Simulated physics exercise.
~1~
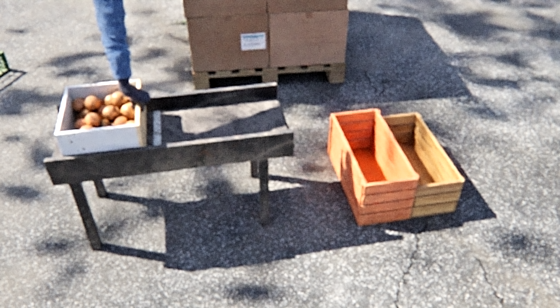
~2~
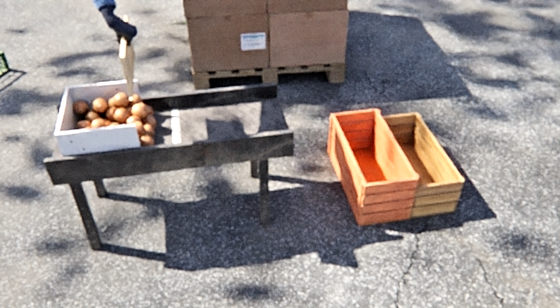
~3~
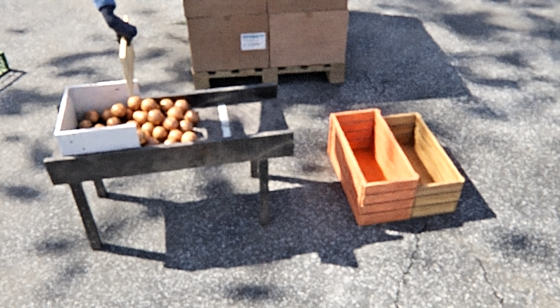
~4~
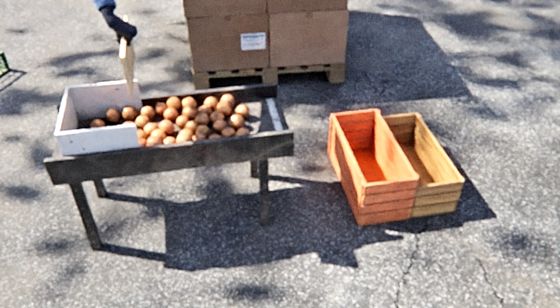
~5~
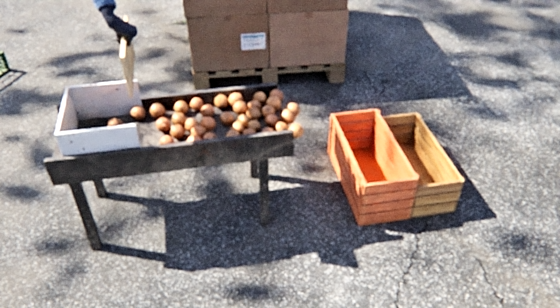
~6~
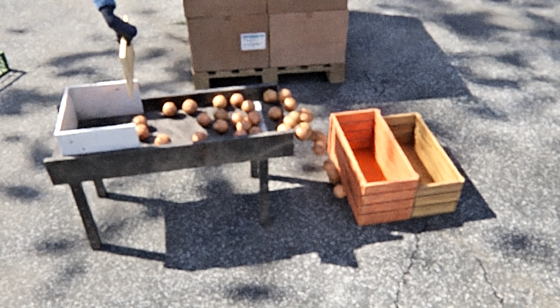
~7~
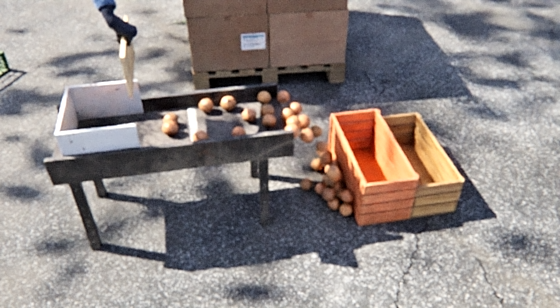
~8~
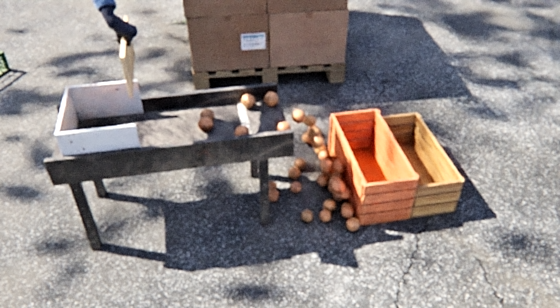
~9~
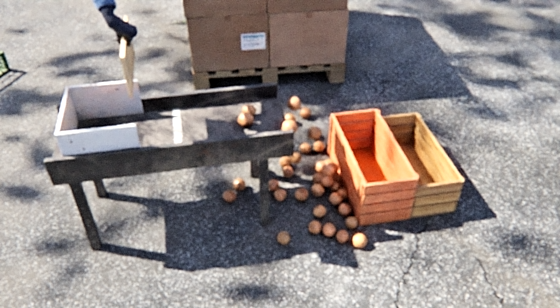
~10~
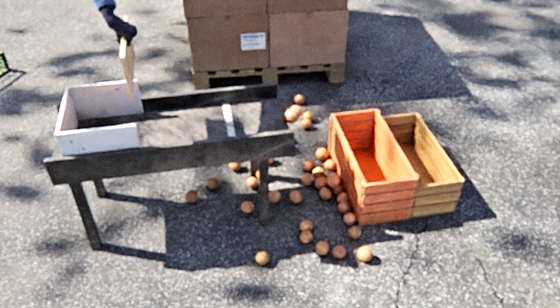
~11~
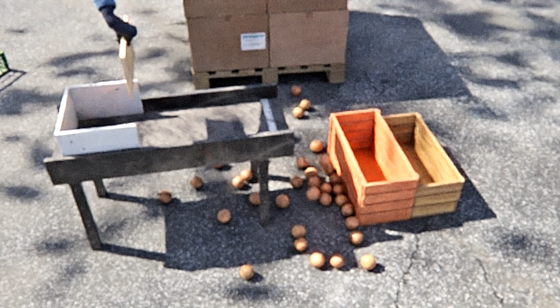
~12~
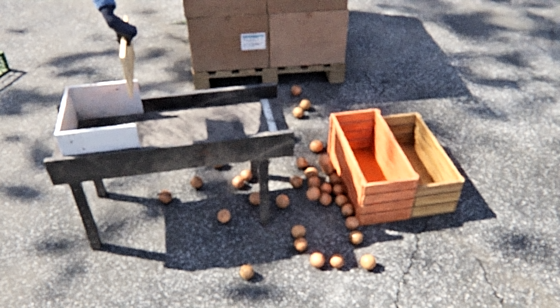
On sunlit pavement, a gloved hand lifts a gate and onions spill short of the boxes.
